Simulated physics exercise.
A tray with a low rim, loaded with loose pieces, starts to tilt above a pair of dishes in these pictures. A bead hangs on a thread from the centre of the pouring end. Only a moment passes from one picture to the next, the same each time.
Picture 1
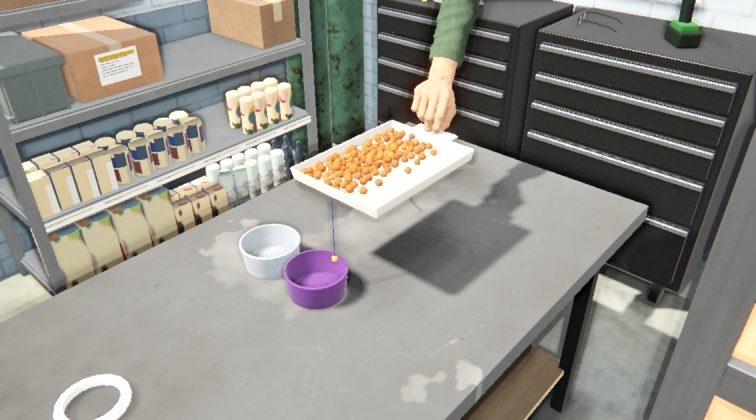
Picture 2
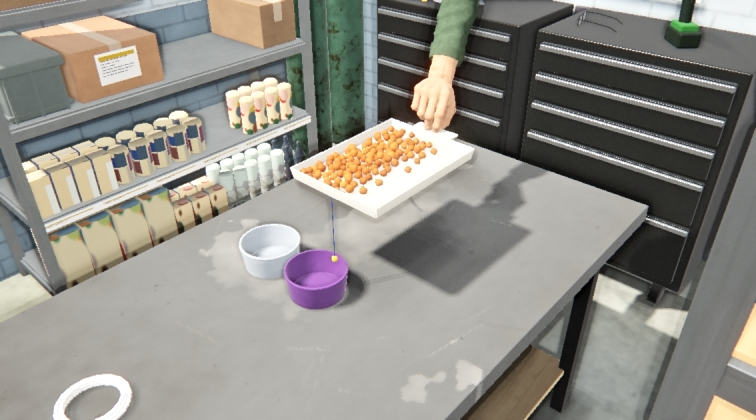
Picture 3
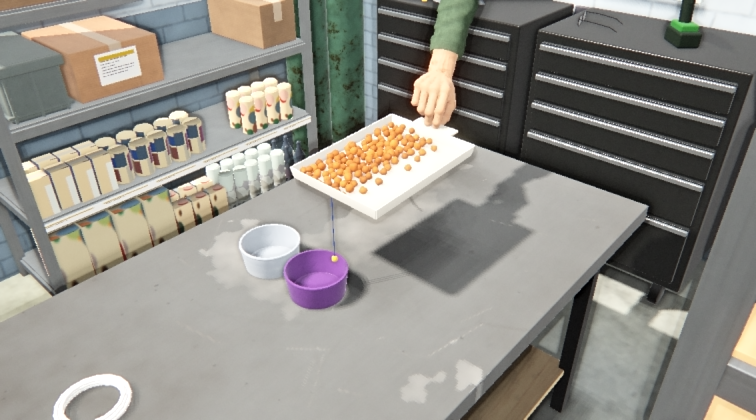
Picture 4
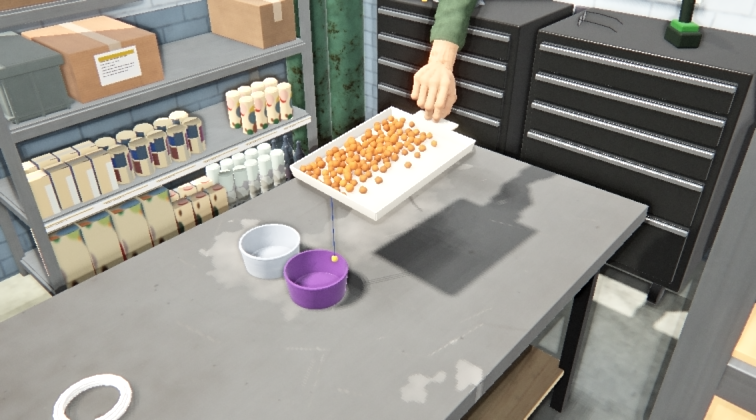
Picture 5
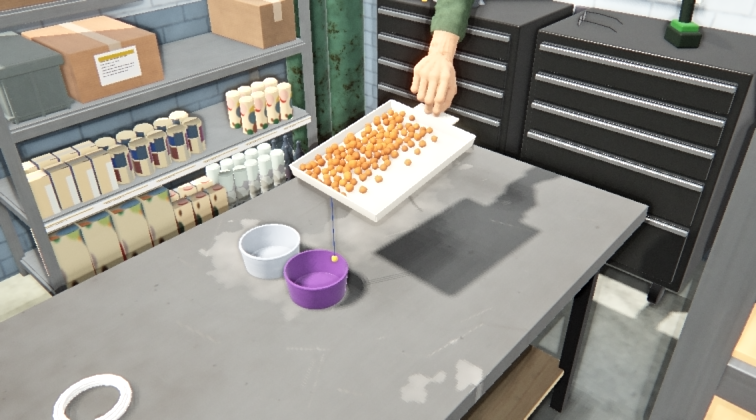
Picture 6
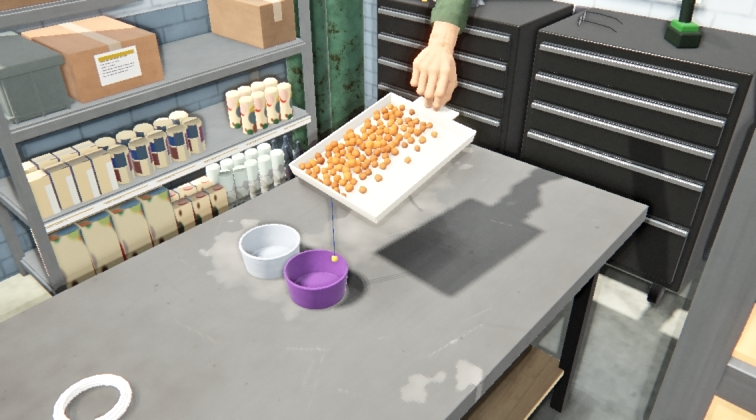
The video shows a hand in a green sleeve holding a white tray of small orange pieces above a gray table with a white dish and a purple dish, gradually raising the tray's far side into a slight tilt.
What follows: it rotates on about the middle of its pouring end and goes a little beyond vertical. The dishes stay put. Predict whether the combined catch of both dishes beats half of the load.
The combined catch falls short of half.
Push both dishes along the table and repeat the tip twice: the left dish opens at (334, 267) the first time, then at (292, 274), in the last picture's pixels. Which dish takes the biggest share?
In the first position the right of the two, in the second the right of the two.
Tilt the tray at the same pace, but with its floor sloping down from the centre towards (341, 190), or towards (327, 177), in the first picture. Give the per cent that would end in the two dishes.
Close to 30 percent first and close to 70 percent second.
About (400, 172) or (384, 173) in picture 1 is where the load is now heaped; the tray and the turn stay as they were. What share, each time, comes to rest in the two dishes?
The first start gives 0 percent and the second 0 percent.
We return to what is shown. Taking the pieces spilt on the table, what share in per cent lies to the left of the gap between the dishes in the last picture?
Roughly 10 percent.
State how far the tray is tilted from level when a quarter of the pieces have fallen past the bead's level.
That would be about 110 degrees from level.
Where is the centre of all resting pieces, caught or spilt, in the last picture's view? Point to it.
Near (352, 321).
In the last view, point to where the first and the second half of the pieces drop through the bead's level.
(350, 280) first, (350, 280) later.
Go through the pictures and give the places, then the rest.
Corners of the pouring end at (294, 168) and (376, 207), level; middle of the load at (365, 160), coated peanuts; left dish at (248, 263); right dish at (294, 293); bead on its thread at (335, 259), in the first frame.
Corners of the pouring end at (294, 168) and (376, 207), level; middle of the load at (365, 159), in the second frame.
Corners of the pouring end at (293, 167) and (376, 208), tipped barely, lowest at the right corner; middle of the load at (365, 157), in the third frame.
Corners of the pouring end at (293, 166) and (376, 210), tipped a little, lowest at the right corner; middle of the load at (364, 153), in the fourth frame.
Corners of the pouring end at (293, 165) and (376, 212), tipped a little, lowest at the right corner; middle of the load at (364, 150), in the fifth frame.
Corners of the pouring end at (292, 164) and (376, 214), tipped a little, lowest at the right corner; middle of the load at (364, 147); left dish at (248, 263); right dish at (294, 293), in the sixth frame.
Soon, tray tipped steeply; nearly all on the tray; a stray few outside both; a stray few in the air.
A while on, tray tipped right over; nearly all on the tray; a stray few outside both.
Towards the end, tray tipped past a quarter turn; a small part in the right dish; nearly all outside both.
Finally, tray tipped past a quarter turn; a small part in the right dish; none in the left dish; nearly all outside both.
